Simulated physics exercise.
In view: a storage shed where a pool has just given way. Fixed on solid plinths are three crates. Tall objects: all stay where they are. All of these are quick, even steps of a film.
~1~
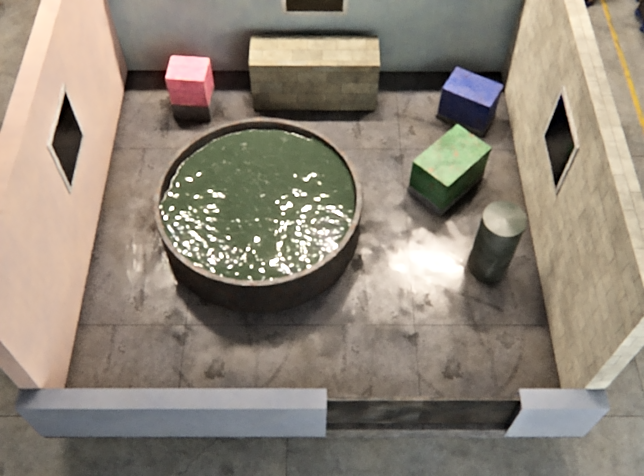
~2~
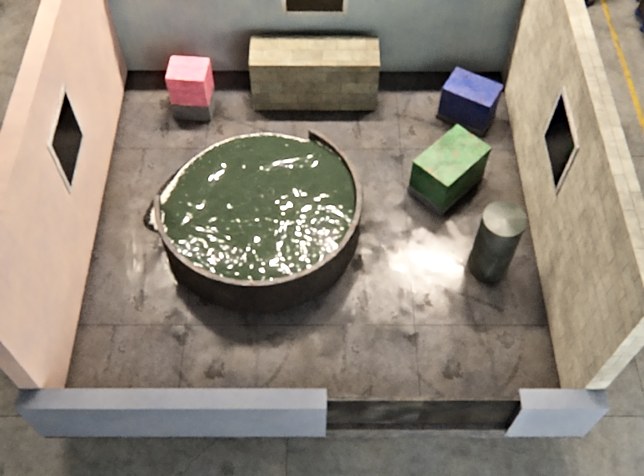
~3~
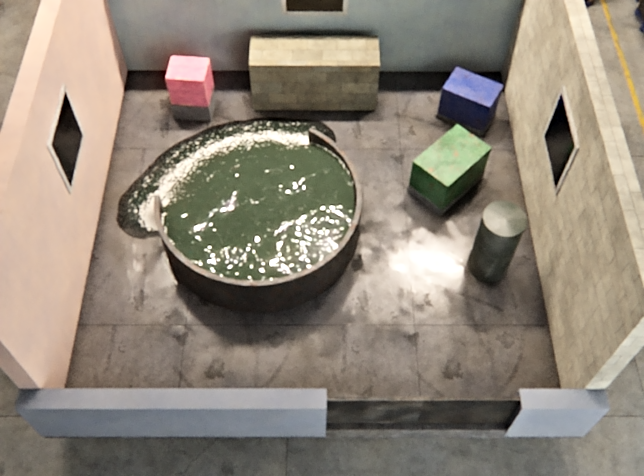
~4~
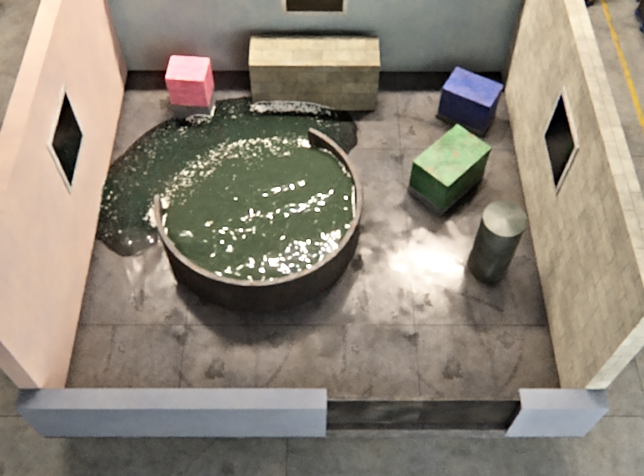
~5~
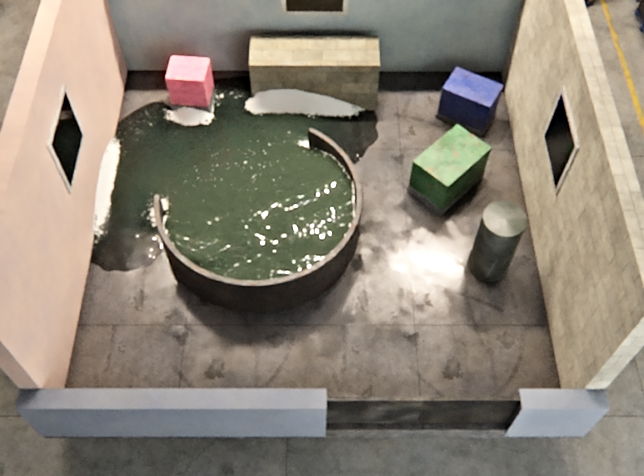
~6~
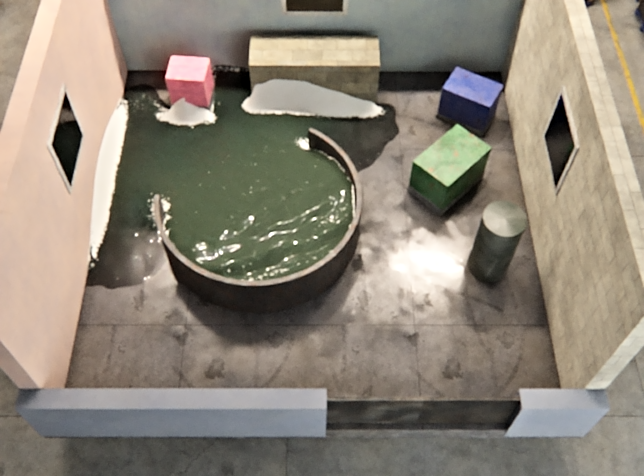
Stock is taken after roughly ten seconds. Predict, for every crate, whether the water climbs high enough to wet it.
My prediction: The green crate gets wetted; the blue crate gets wetted; the pink crate gets wetted.
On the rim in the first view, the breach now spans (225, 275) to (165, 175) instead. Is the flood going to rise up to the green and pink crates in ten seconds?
As it turns out, the green crate gets overtopped, and the pink crate is left untouched.
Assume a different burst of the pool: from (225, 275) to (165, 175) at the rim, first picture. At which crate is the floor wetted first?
The one in pink.
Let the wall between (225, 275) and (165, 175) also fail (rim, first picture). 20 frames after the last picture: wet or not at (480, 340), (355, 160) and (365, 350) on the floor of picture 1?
Those three come out soaked, moisture-free and soaked, one after another.
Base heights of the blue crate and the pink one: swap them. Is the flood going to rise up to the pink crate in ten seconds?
My reading: Pink ends up wet.
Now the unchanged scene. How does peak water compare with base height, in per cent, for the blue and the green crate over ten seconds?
Around 220 in a hundred for the first and 170 in a hundred for the second.
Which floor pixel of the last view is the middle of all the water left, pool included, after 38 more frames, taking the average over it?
The water centres close to (290, 217).
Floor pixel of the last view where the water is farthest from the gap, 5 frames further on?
Near (457, 91).
A moment on, water covers 35 % of the floor; the green crate water round its plinth, the blue crate water round its plinth, the pink crate water round its plinth.
Next, water covers 50 % of the floor; the green crate water round its plinth, the blue crate water round its plinth, the pink crate water round its plinth.
Then, water covers 70 % of the floor; the green crate water round its plinth, the blue crate water round its plinth, the pink crate water round its plinth.
Later, water covers 100 % of the floor; the green crate water round its plinth, the blue crate water round its plinth, the pink crate water round its plinth.
In the end, water covers 100 % of the floor; the green crate was topped, the blue crate was topped, the pink crate was topped.
